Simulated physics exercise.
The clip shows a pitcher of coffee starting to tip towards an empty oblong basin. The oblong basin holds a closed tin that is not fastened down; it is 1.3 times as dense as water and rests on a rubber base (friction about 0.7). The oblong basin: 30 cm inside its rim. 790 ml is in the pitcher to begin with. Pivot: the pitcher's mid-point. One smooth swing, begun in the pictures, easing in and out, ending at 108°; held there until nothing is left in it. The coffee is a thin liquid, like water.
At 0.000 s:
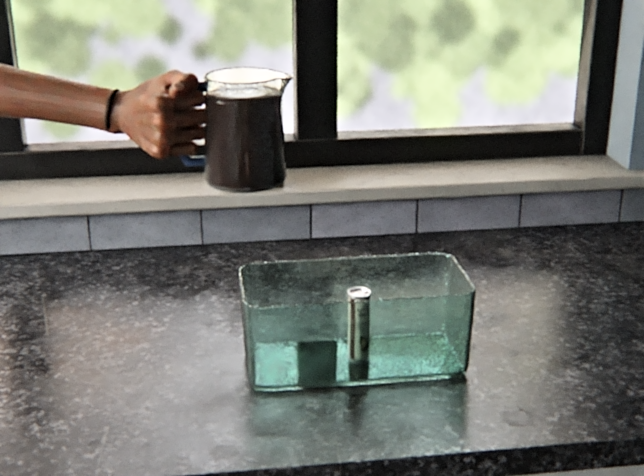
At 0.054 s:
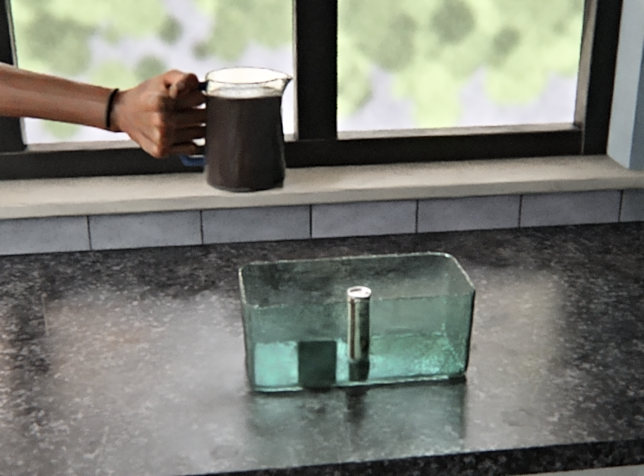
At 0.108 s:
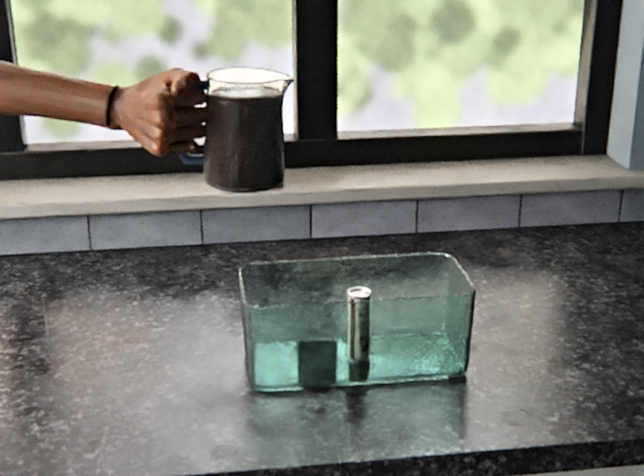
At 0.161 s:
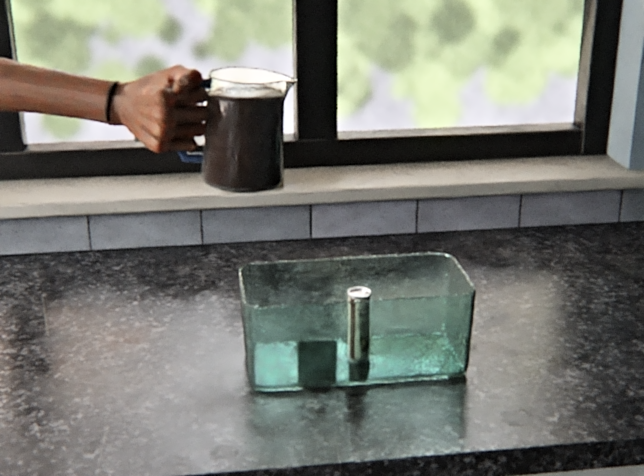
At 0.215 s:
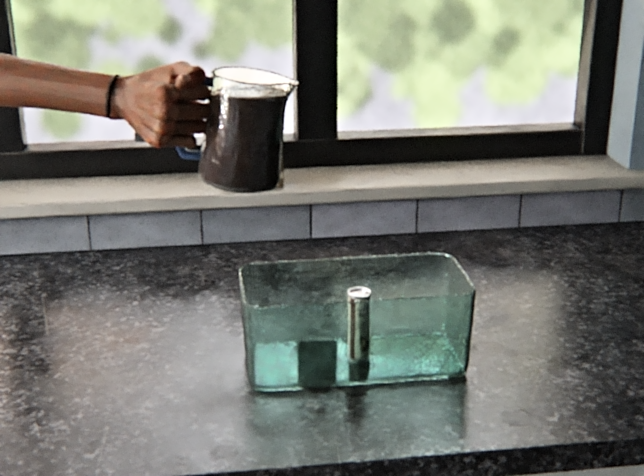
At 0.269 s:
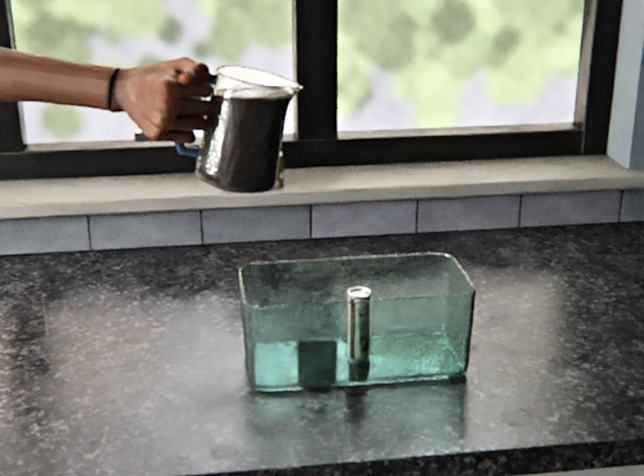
On a dark kitchen counter by a window, a hand slowly tilting a coffee pitcher rightward above a green-tinted basin holding a tin.
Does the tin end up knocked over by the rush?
No. Upright.
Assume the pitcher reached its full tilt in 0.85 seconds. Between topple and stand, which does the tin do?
The tin stays balanced.
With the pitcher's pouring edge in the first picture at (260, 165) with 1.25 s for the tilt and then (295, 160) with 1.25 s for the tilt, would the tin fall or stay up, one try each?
Trial 1 - tin stays standing; trial 2 - tin tips.
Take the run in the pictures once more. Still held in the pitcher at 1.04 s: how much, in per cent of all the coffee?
About 38 % is still there.
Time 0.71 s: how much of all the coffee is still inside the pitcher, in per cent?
Close to 86 in a hundred.
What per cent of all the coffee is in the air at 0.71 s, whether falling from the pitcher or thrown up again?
About 12 per cent.
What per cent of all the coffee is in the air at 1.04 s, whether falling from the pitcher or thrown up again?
Close to 28 %.
By 0.71 s the tilt is 66° and 87 per cent is still to pour; the tin stands where it began.
By 1.04 s the tilt is 101° and 38 per cent is still to pour; the tin stands where it began.
By 1.38 s the tilt is 108° and 4 per cent is still to pour; the tin stands where it began.
By 1.75 s the tilt is 108° and 0 per cent is still to pour; the tin stands where it began.
At rest the tin stands where it began.
